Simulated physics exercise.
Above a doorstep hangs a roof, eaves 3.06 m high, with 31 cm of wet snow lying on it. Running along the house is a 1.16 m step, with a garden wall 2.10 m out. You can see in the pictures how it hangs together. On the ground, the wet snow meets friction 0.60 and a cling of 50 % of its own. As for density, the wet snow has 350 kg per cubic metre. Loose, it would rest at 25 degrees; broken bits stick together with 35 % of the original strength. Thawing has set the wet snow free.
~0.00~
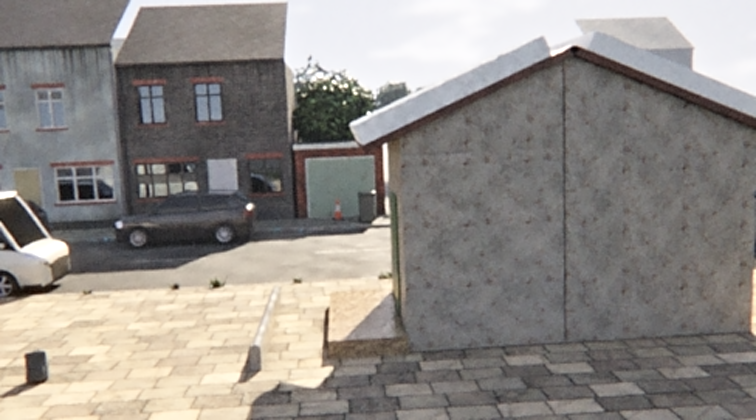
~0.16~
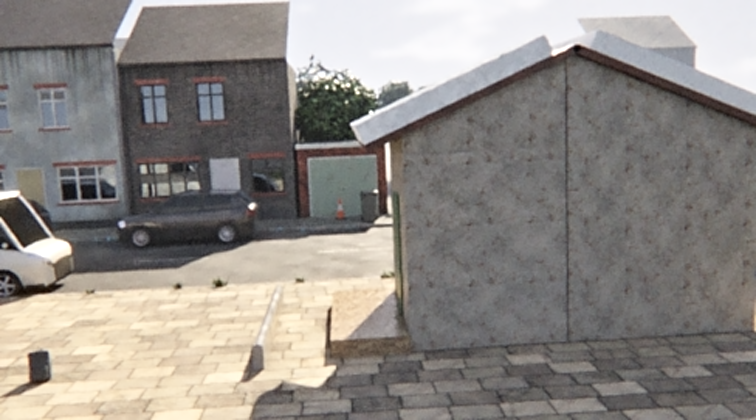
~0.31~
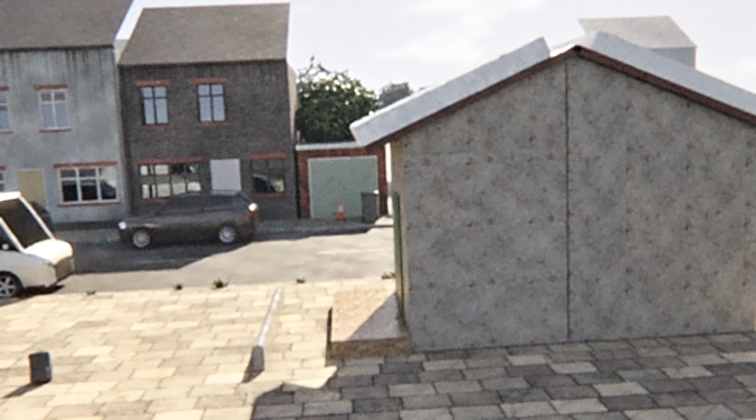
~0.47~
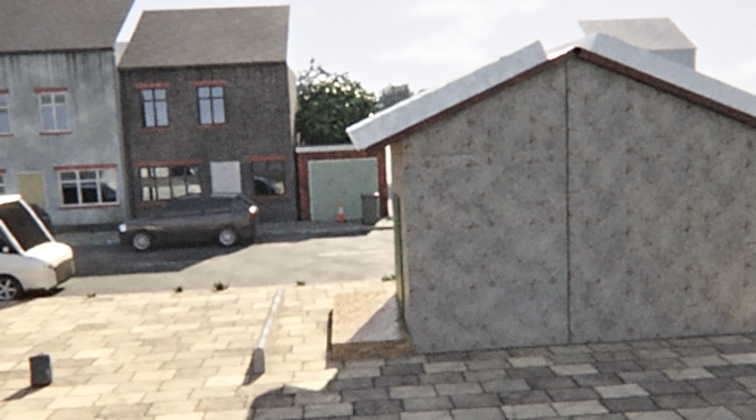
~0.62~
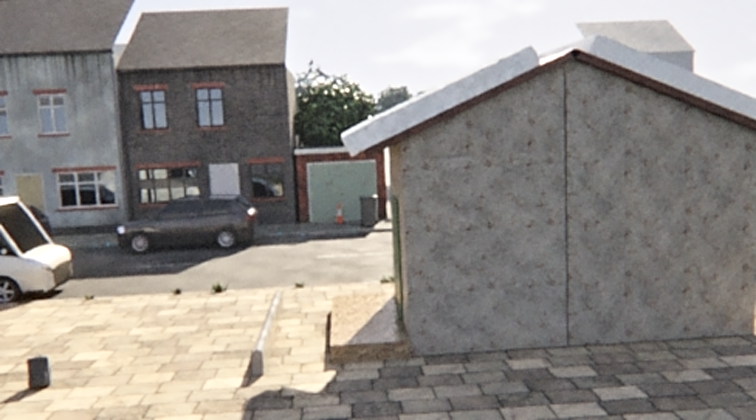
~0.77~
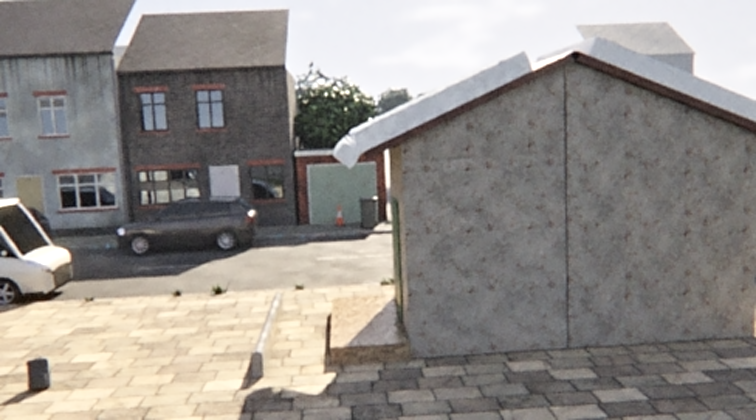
The clip opens on a grey-walled building with a pale white layer on its roof, facing a paved yard, a road, parked vehicles and brick houses. The layer on the left slope barely moves at first, then slides slowly down to the left, its lower edge poking past the eaves and finally bending downward.
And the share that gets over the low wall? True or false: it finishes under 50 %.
True.
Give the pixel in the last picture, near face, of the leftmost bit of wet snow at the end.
Near (123, 376), I'd say.
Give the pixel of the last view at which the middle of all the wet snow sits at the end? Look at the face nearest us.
It comes out near (257, 355), give or take.
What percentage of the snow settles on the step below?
Around 3 per cent.
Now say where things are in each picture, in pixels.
In the first frame, front end of the wet snow at (355, 125), 1 % of it past the eaves, in one piece.
In the second frame, front end of the wet snow at (356, 124), its middle shifted 1.1 cm, 2 % of it past the eaves, in one piece.
In the third frame, front end of the wet snow at (355, 126), its middle shifted 4.5 cm, 3 % of it past the eaves, in one piece.
In the fourth frame, front end of the wet snow at (351, 131), its middle shifted 10 cm, 5 % of it past the eaves, in one piece.
In the fifth frame, front end of the wet snow at (344, 140), its middle shifted 19 cm, 8 % of it past the eaves, in one piece.
In the sixth frame, front end of the wet snow at (336, 155), its middle shifted 31 cm, 12 % of it past the eaves, cracking.
By 1.18 s, 90 % is still on the roof and 0 % is past the low wall.
By 1.65 s, 65 % is still on the roof and 0 % is past the low wall.
By 2.13 s, 35 % is still on the roof and 0 % is past the low wall.
By 2.60 s, none is still on the roof and 13 % is past the low wall.
By 3.80 s, at the end, none is still on the roof and 39 % is past the low wall.
